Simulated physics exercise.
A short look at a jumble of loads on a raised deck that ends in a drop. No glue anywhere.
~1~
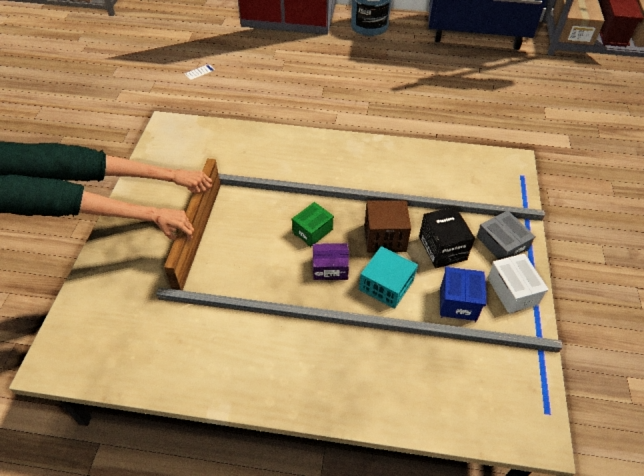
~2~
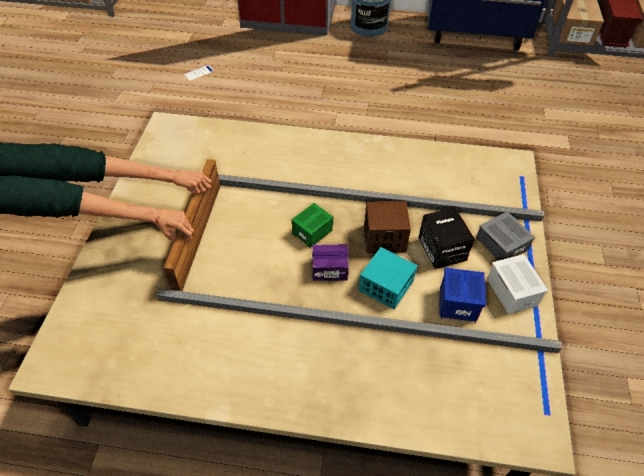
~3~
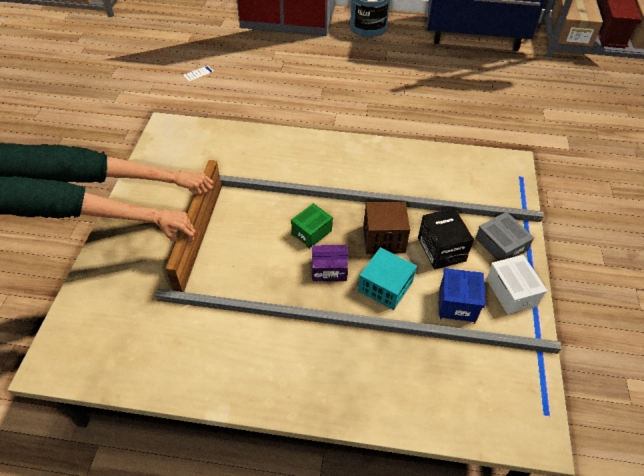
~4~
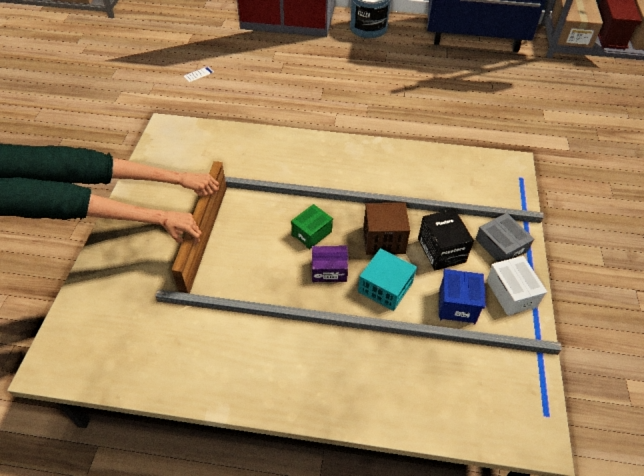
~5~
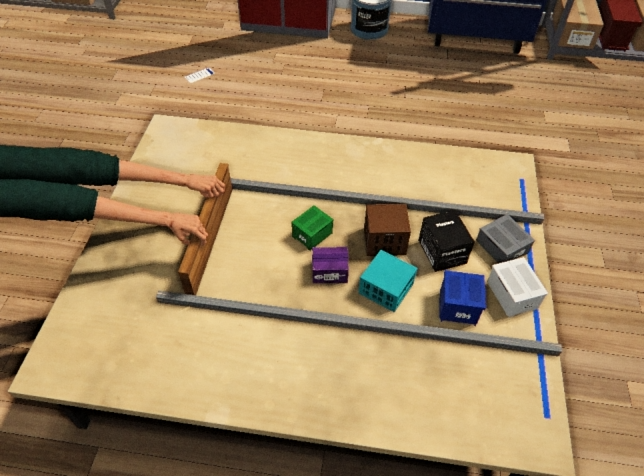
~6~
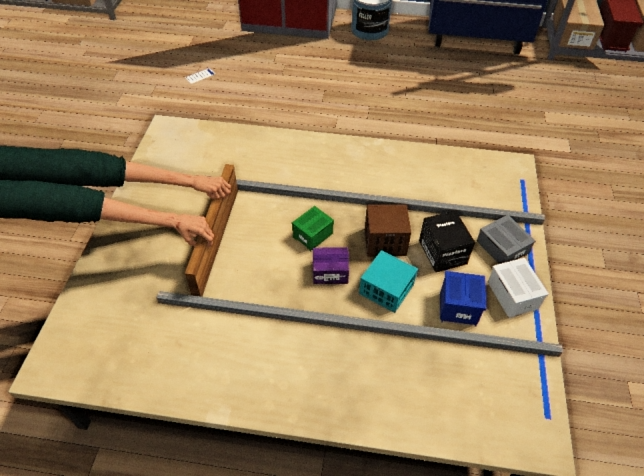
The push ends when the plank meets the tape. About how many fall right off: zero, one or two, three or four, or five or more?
The number that fall off is five or more.
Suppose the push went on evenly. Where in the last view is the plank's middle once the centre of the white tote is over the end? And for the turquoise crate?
About (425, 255), and (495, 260) for the other.
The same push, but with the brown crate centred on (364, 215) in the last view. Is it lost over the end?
The brown crate is lost.
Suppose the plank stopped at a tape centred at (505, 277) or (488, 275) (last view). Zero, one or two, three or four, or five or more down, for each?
One after another: At least five; three to four.
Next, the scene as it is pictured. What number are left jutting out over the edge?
1 of them.
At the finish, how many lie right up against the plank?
It touches 1.
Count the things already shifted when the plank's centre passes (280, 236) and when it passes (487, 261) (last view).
First 0, then 8.
Soon after, none off yet; white tote at rest near (516, 288); grey tote at rest near (505, 241); blue tote at rest near (462, 299).
Then, none off yet; white tote moved about its own width near (557, 290); grey tote moved about its own width near (546, 239); blue tote moved about its own width near (526, 310).
At rest, the number that fall off is five or more; fallen, purple parcel, brown crate, turquoise crate, black box, blue tote, grey tote and white tote.
